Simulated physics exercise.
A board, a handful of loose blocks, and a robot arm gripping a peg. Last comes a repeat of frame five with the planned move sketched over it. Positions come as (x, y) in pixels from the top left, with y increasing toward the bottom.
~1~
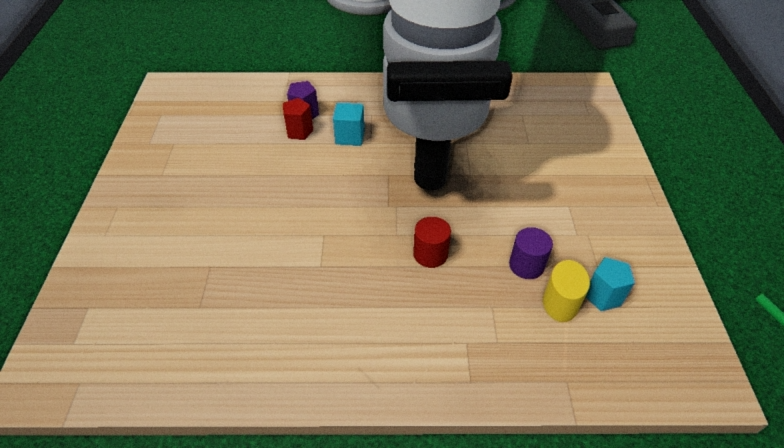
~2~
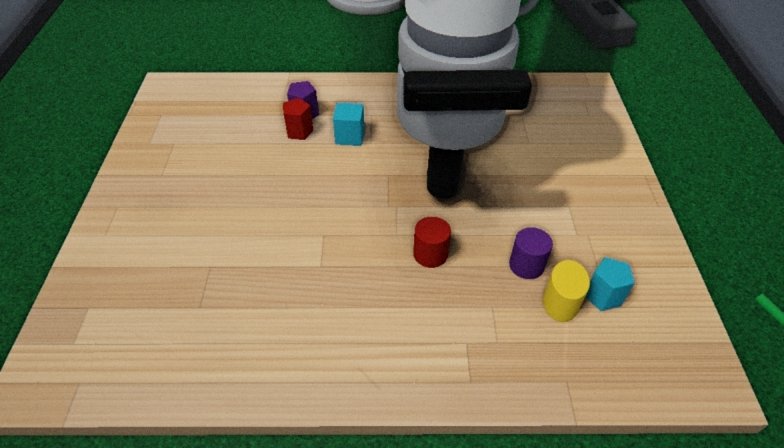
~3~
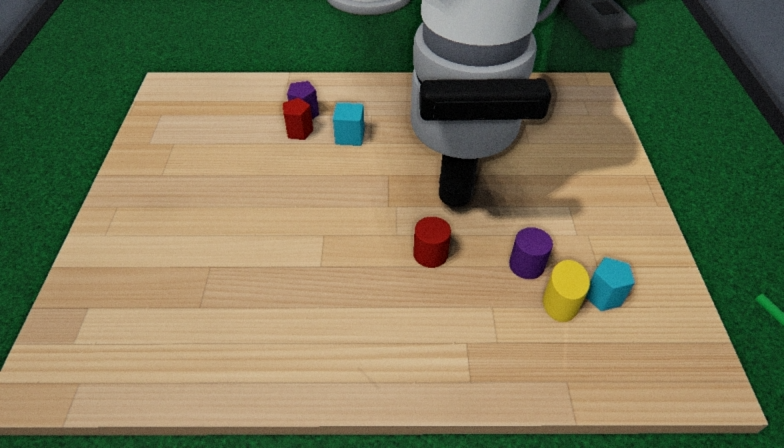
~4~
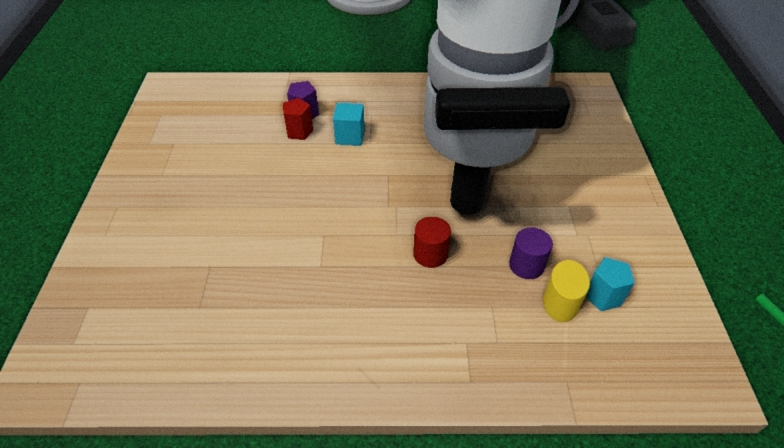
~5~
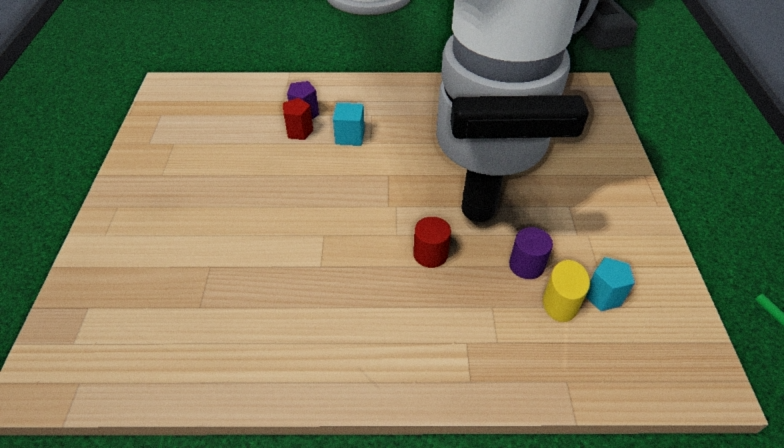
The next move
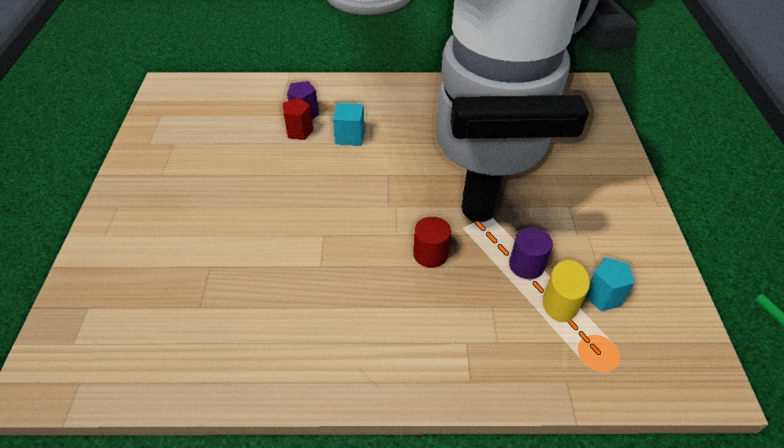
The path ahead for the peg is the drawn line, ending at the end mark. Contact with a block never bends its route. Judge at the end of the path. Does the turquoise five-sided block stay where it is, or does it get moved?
It is carried off its spot.
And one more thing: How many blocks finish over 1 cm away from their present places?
Shifted over 1 cm: Three or more.
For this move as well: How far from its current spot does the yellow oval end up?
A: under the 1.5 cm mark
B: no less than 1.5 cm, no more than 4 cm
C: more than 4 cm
The correct letter is C.
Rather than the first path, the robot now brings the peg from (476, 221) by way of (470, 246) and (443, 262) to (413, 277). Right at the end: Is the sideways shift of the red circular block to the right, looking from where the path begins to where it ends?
That would be a yes.
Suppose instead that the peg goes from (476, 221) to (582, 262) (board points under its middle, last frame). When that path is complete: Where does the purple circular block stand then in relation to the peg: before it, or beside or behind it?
It ends up beside or behind the peg.
The line goes from (476, 221) to (599, 353).
The first path, step by step. One third of the way, peg at (516, 249); purple circular block at (553, 254); yellow oval at (577, 283).
Two thirds of the way, peg at (558, 293); purple circular block at (603, 281); yellow oval at (620, 316), turned 105° clockwise; turquoise five-sided block at (639, 273), turned 20° anticlockwise.
At the end, peg at (605, 343); red circular block unmoved; purple circular block at (617, 287); yellow oval at (662, 343), turned 110° clockwise; turquoise five-sided block at (645, 270), turned 20° anticlockwise.
